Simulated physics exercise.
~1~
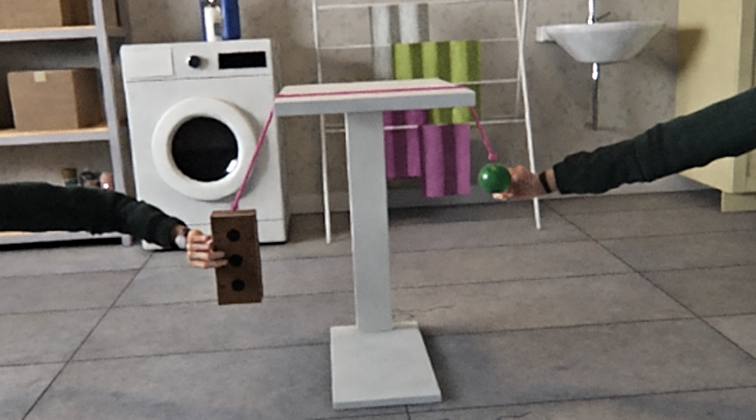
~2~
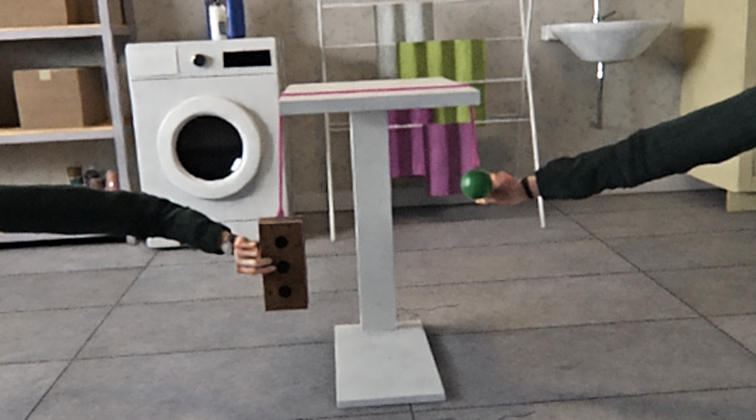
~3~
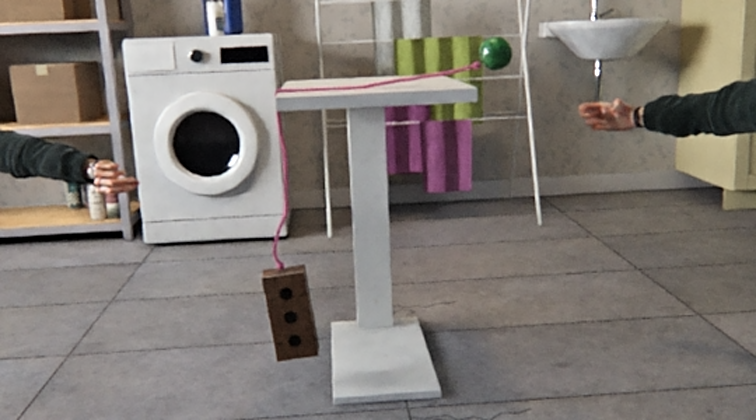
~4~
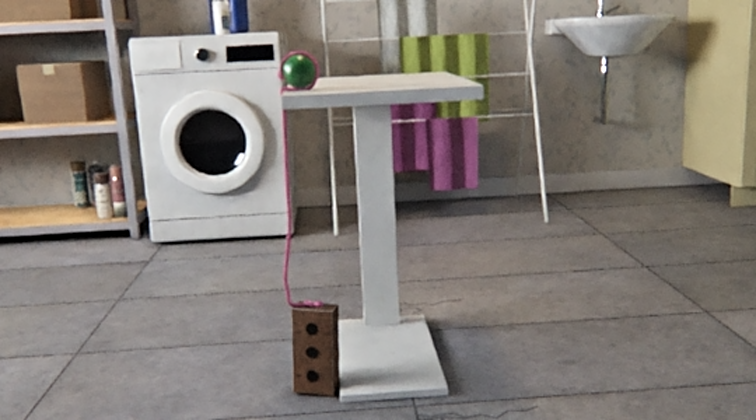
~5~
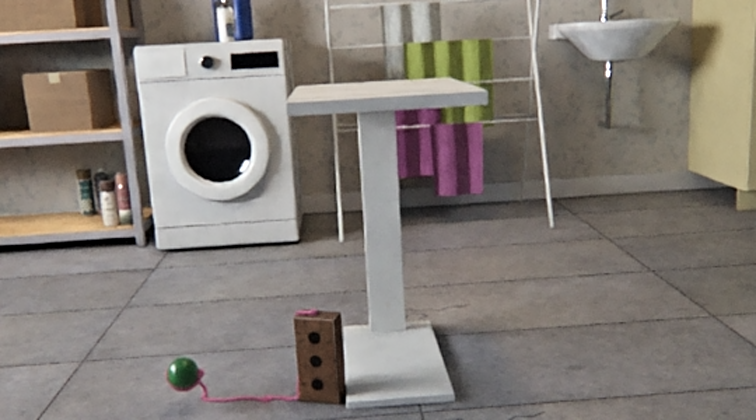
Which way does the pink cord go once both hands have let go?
It goes down on the left side of the table, following the brick, and ends up on the floor with the round green object.
